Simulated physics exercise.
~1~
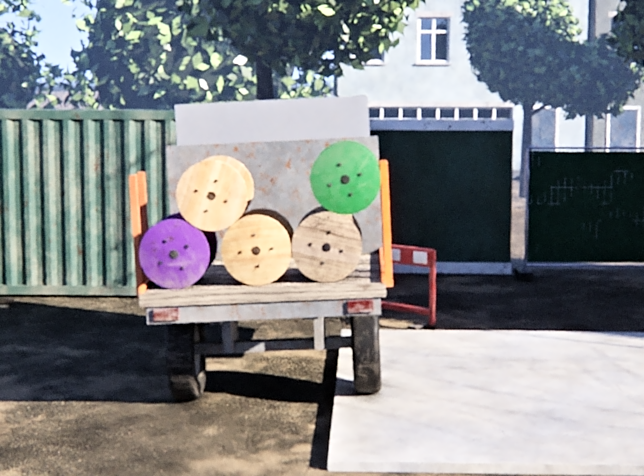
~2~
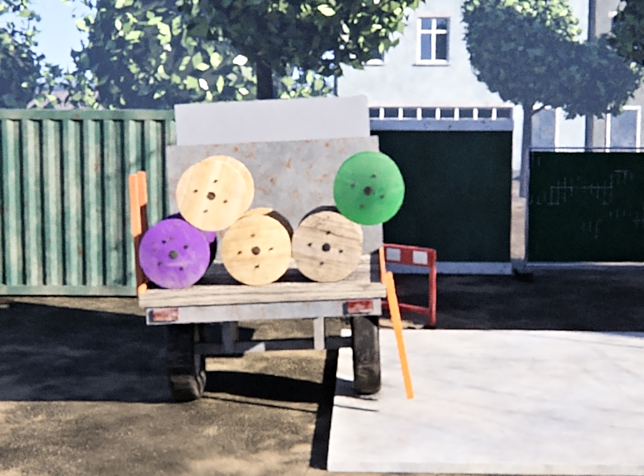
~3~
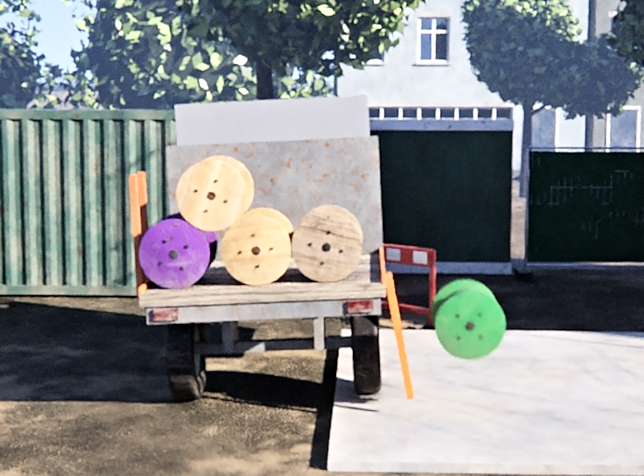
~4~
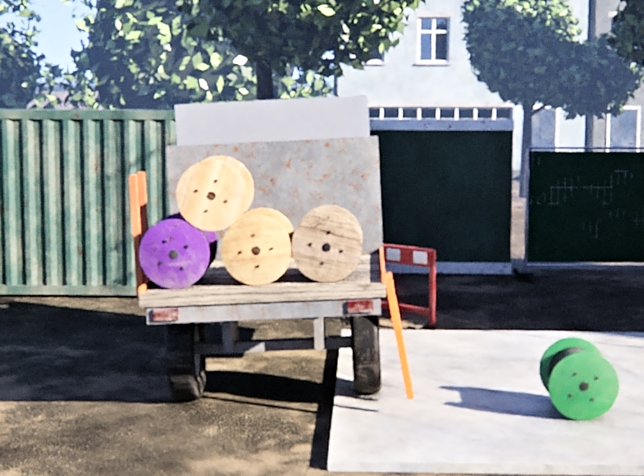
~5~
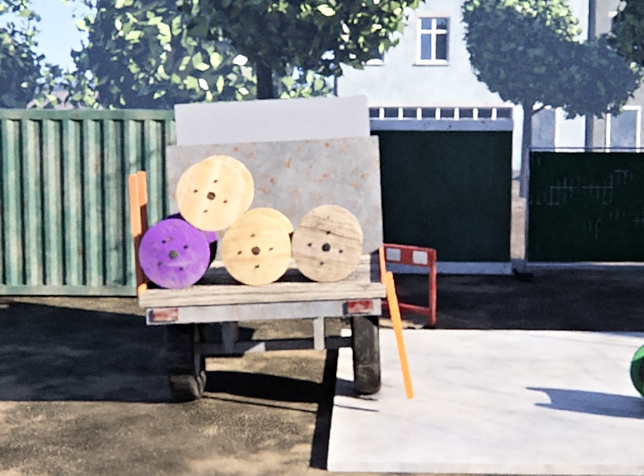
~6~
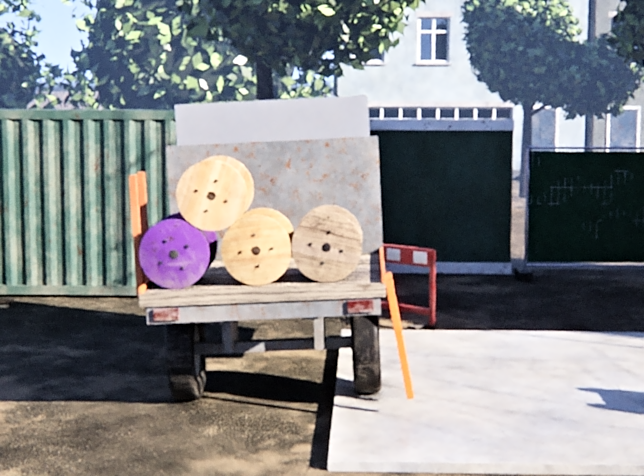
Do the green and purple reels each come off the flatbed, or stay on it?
The green reel goes over the right edge and drops to the ground, while the purple one stays on the deck.
